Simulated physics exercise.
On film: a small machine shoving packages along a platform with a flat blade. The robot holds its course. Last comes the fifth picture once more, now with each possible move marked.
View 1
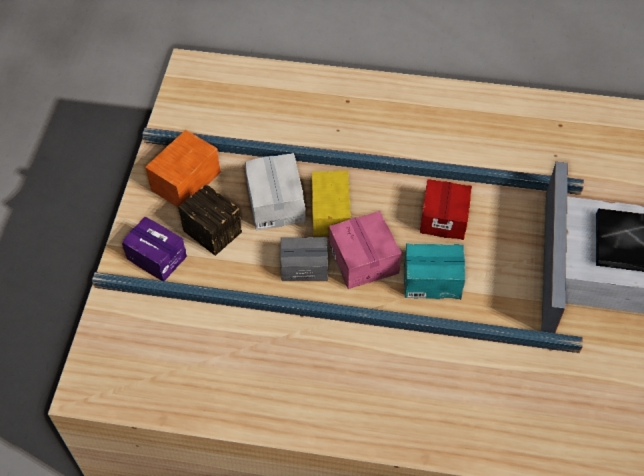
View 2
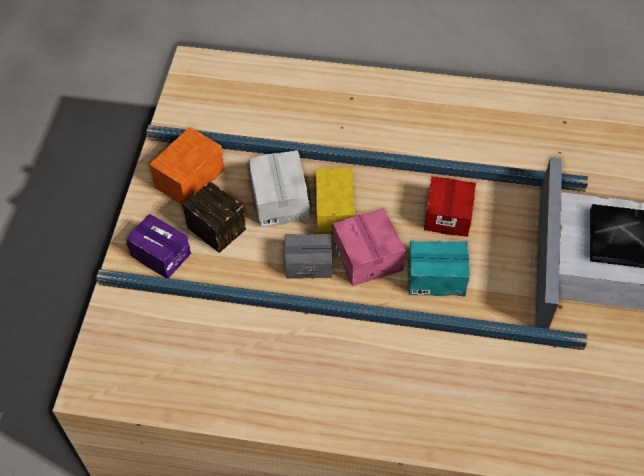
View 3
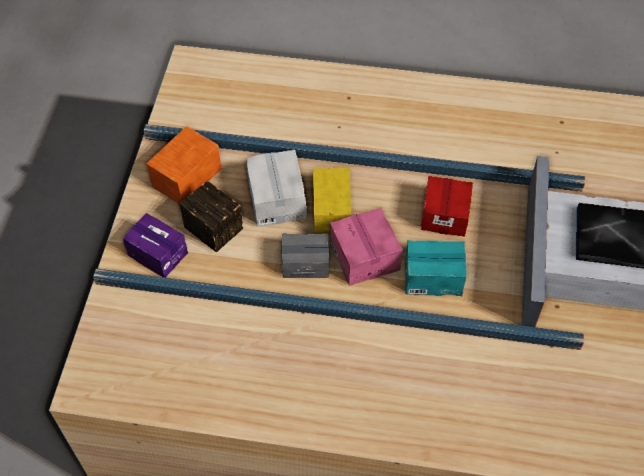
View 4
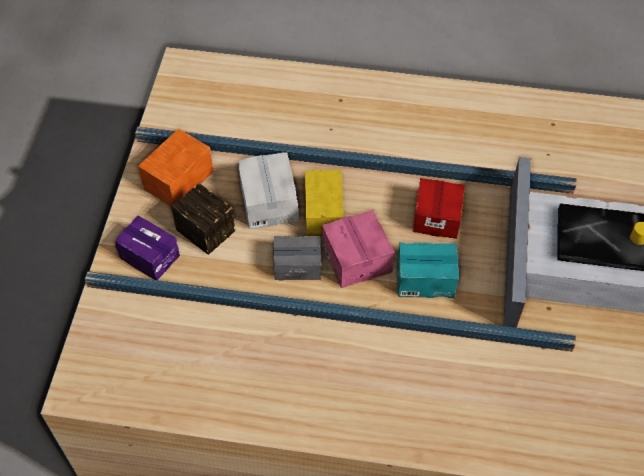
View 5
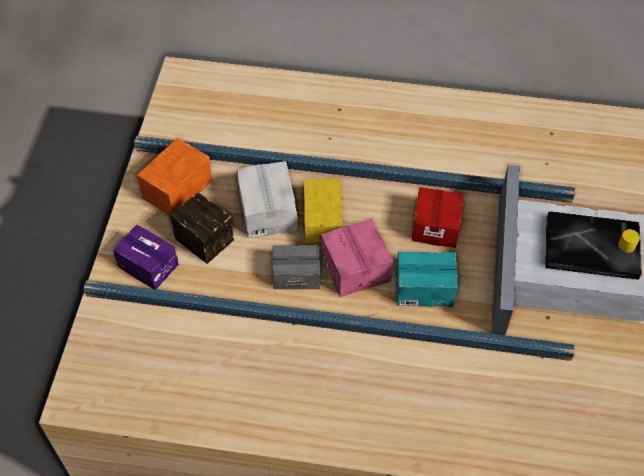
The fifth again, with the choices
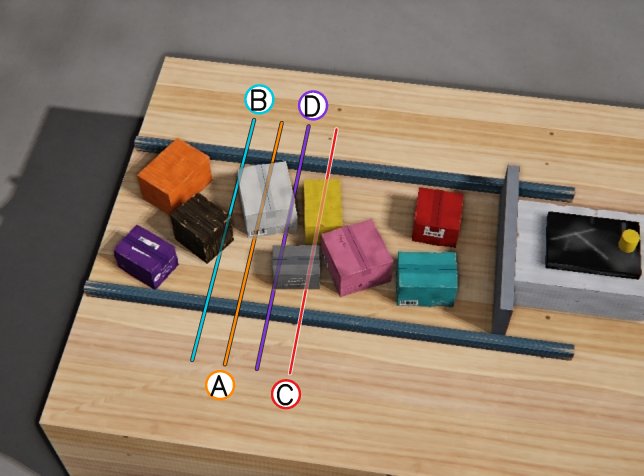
At the start, nine colourful boxes sit scattered between two blue rails on a wooden platform, with a grey machine's flat blade to their right. The machine moves slowly left along the platform, narrowing the gap to the red and turquoise boxes, while the boxes stay in place, untouched by the blade.
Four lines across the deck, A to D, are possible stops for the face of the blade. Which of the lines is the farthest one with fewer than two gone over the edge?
Stop at D.
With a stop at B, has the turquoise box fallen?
No.
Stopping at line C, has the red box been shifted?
Yes.
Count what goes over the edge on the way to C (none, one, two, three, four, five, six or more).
The count is none.
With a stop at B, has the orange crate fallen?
By then, yes.
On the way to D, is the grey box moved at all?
Yes.
On the marked copy, A at (256, 233); B at (226, 229); C at (315, 241); D at (285, 237).
With D. Early on, robot (503, 233); grey box (279, 265); turquoise box (387, 274).
Further on, robot (423, 223); black crate (184, 221); grey box (201, 264).
At the end, robot (362, 215); purple parcel (91, 260); orange crate (139, 171); none fallen.
As for the rest, A drops two; B drops four; C is within the limit but short.
